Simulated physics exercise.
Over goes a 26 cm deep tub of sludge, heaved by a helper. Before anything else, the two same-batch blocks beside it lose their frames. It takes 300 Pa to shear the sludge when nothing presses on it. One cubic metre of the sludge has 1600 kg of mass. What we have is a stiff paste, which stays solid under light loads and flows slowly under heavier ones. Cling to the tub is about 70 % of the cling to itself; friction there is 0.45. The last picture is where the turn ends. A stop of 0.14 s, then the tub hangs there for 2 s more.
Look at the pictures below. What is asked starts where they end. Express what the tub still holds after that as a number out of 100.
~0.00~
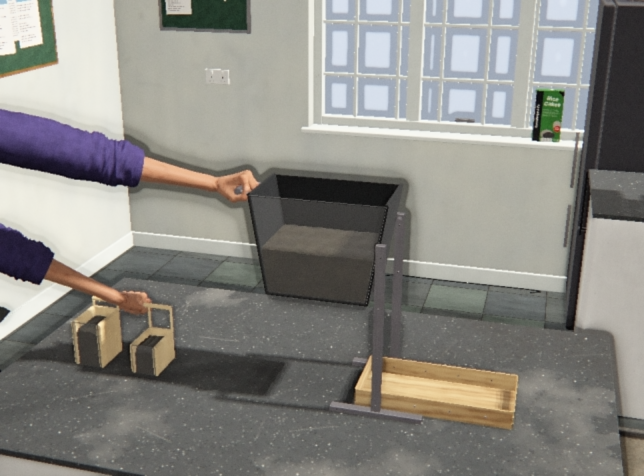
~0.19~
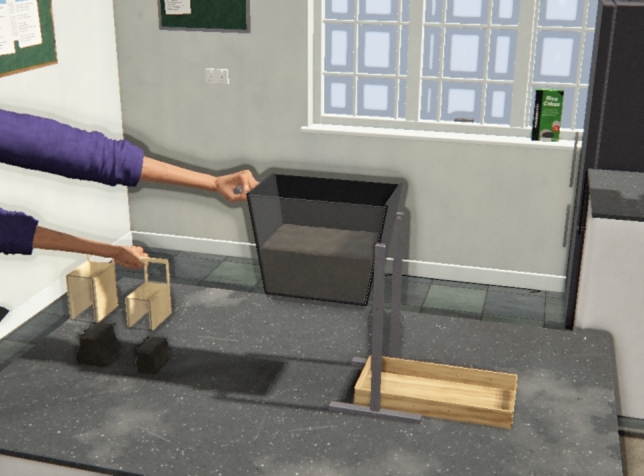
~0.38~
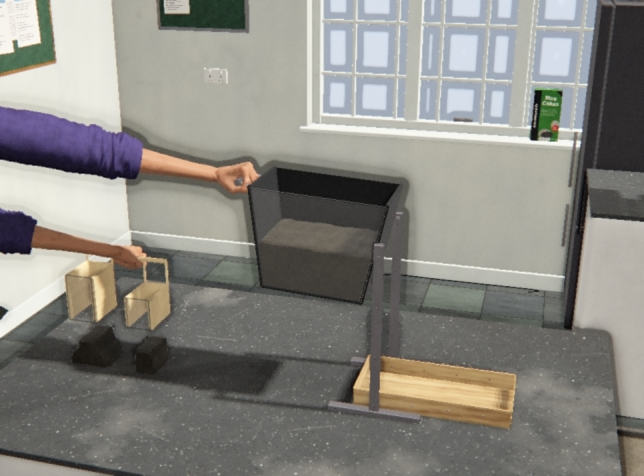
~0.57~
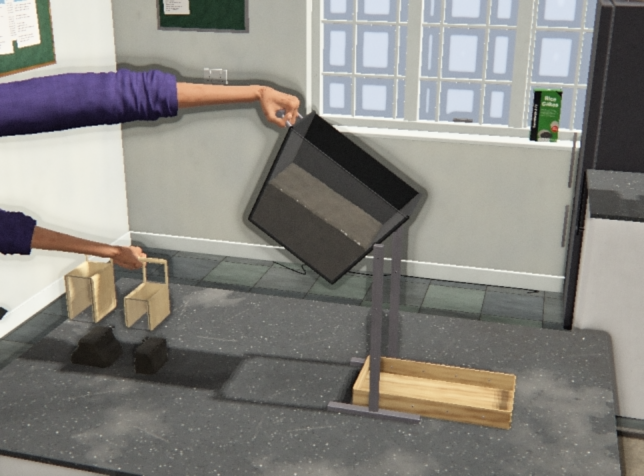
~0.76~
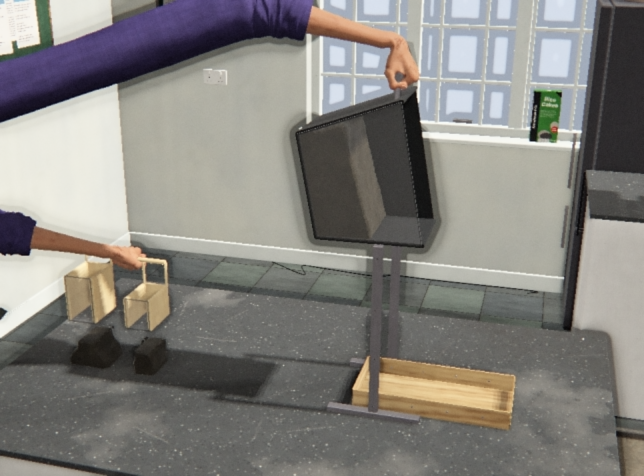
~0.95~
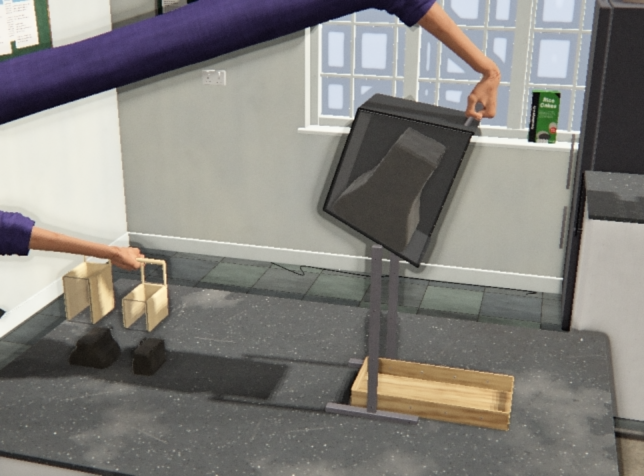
Something like 0 per cent.
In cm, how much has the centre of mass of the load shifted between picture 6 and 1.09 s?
About 17 cm.
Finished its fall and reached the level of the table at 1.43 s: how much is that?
About 80 per cent.
By 1.09 s, the tub is at 108 degrees and holds 40 %.
By 1.26 s, the tub is at 108 degrees and holds 10 %.
By 1.43 s, the tub is at 108 degrees and holds 0 %.
By 1.60 s, the tub is at 108 degrees and holds 0 %.
By 2.95 s, at the end, the tub is at 108 degrees and holds 0 %.
